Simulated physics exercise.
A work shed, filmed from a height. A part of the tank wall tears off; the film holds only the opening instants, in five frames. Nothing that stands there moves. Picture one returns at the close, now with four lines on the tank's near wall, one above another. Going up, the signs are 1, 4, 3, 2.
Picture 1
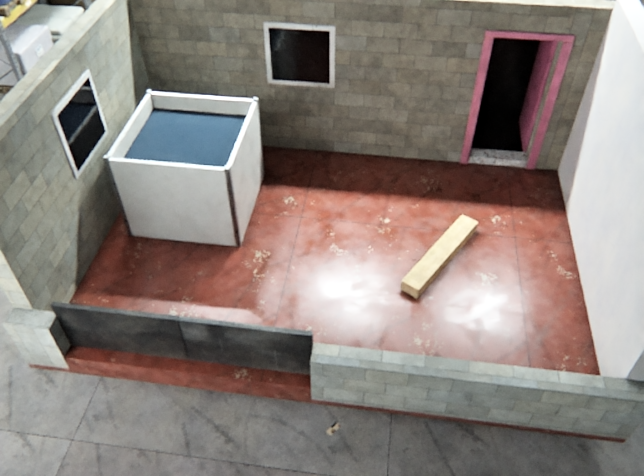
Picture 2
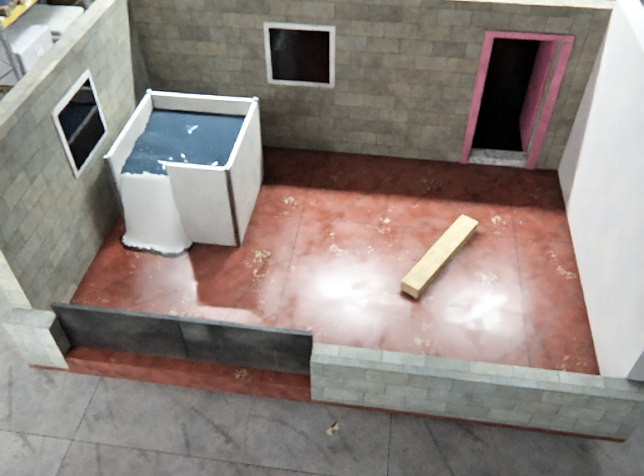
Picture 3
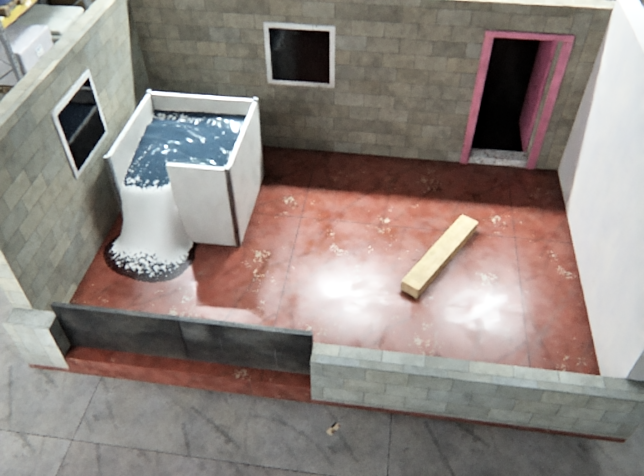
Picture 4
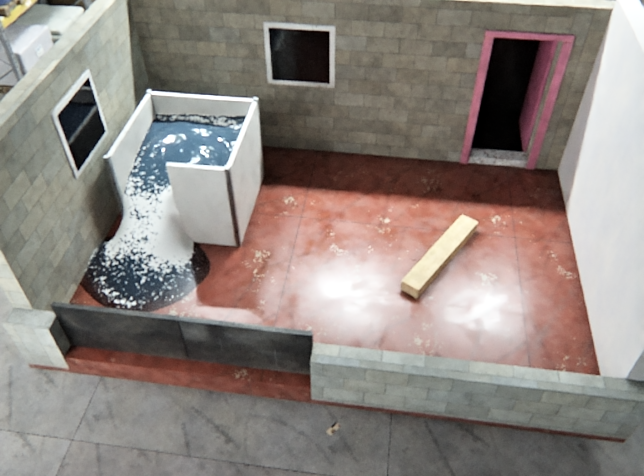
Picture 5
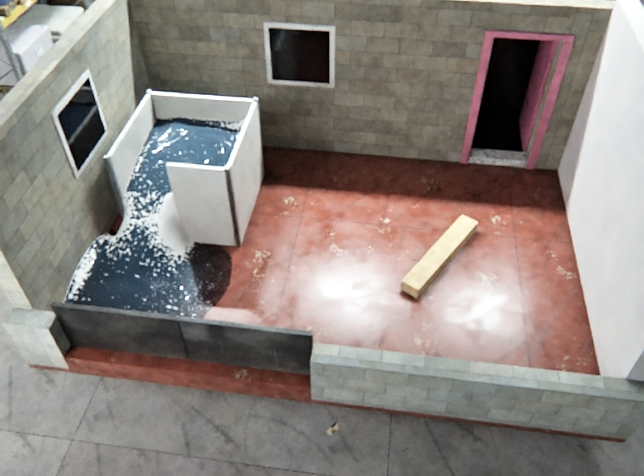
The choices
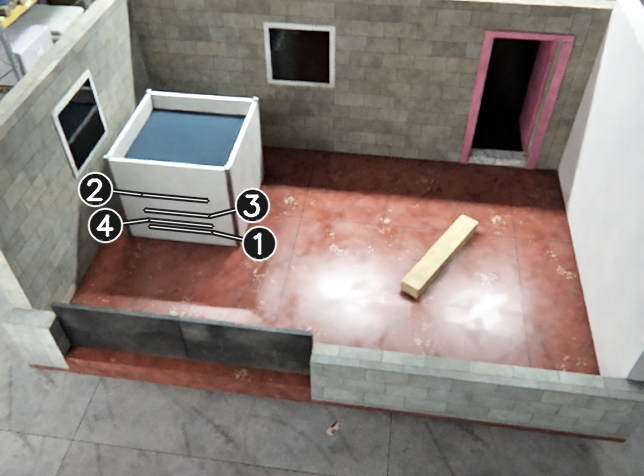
A white tank of blue water stood in a walled shed with a red floor; water poured from its front left side and spread across the floor along the dark gate, away from a wooden beam.
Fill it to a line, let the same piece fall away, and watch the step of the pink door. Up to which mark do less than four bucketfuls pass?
It is 2.
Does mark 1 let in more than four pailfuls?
No, that is safe.
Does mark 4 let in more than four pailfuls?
No.
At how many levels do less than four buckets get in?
All of them.
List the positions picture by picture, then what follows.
Water in the tank at rest, its middle at (188, 142); foot of the pink doorway at (497, 165); shut gate at (182, 324).
Water covers 1 % of the ground and shows as far out as (124, 237).
Water covers 3 % of the ground and shows as far out as (168, 275).
Water covers 7 % of the ground and shows as far out as (176, 290).
Water covers 12 % of the ground and shows as far out as (214, 291).
On the marked copy, 1 at (181, 229); 2 at (173, 197); 3 at (177, 213); 4 at (179, 223); from the bottom up 1, 4, 3, 2.
If 1 is chosen, nothing gets over.
If 2 is chosen, a bucket or two gets in.
If 3 is chosen, nothing gets over.
If 4 is chosen, nothing gets over.
